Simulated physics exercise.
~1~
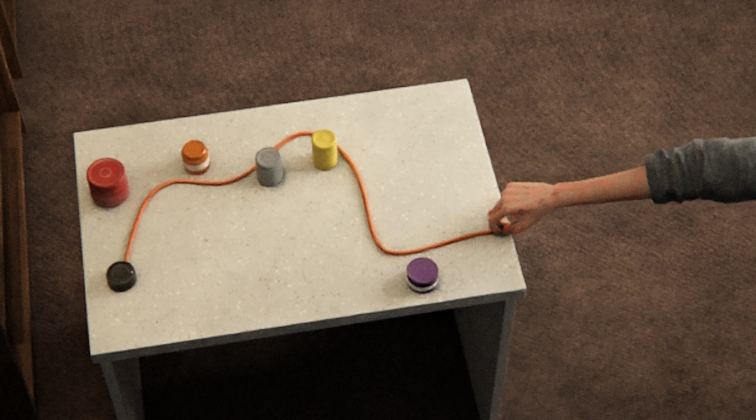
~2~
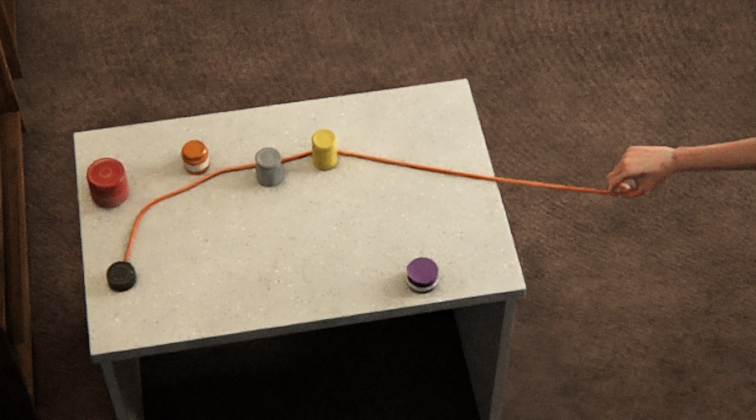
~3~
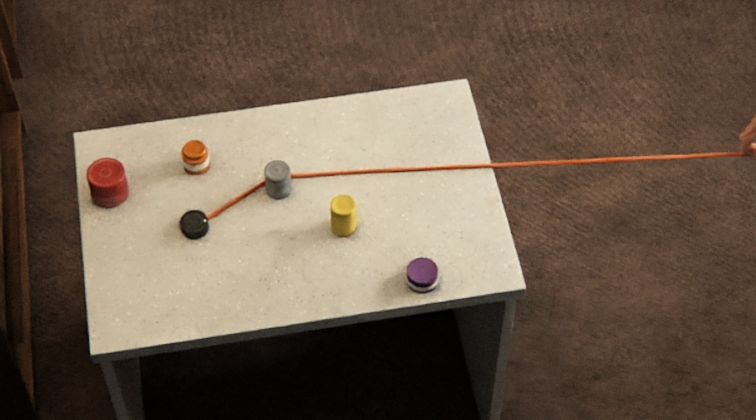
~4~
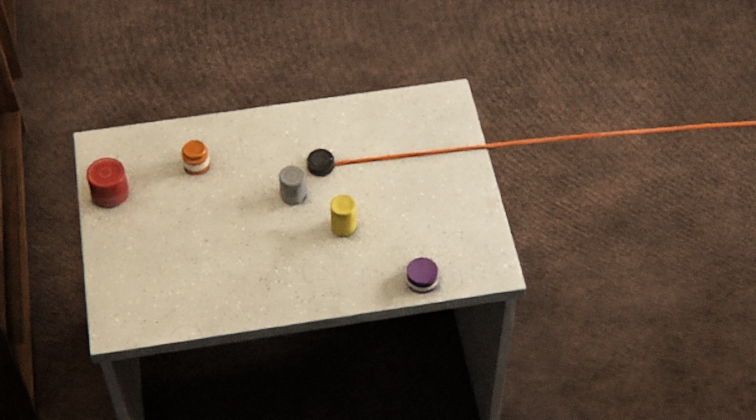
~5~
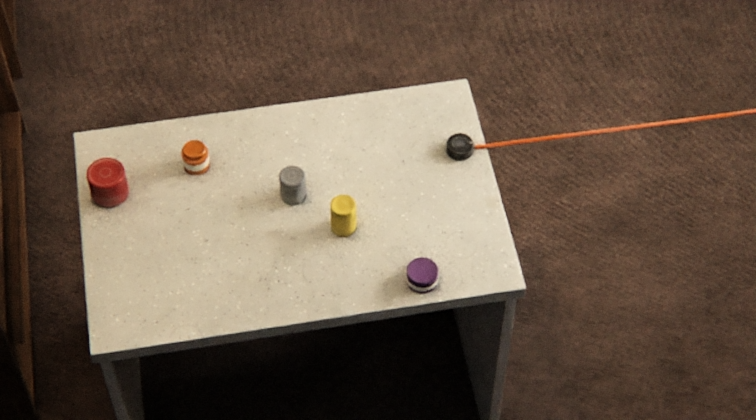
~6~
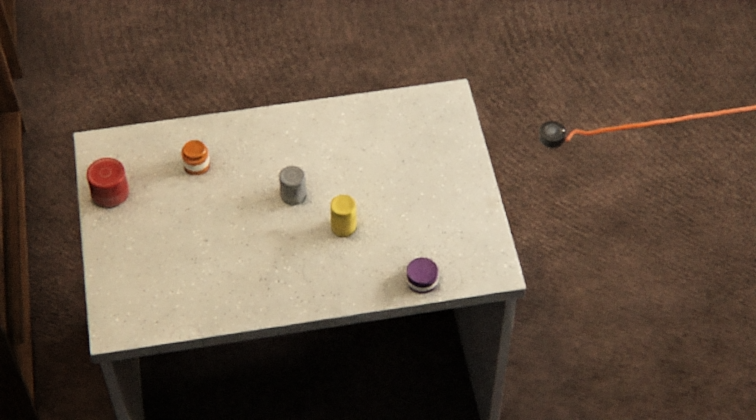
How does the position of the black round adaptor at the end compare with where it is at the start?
At the start it sits on the lower left part of the desk, but by the end it is off the desk altogether, beyond the upper part of the right edge.
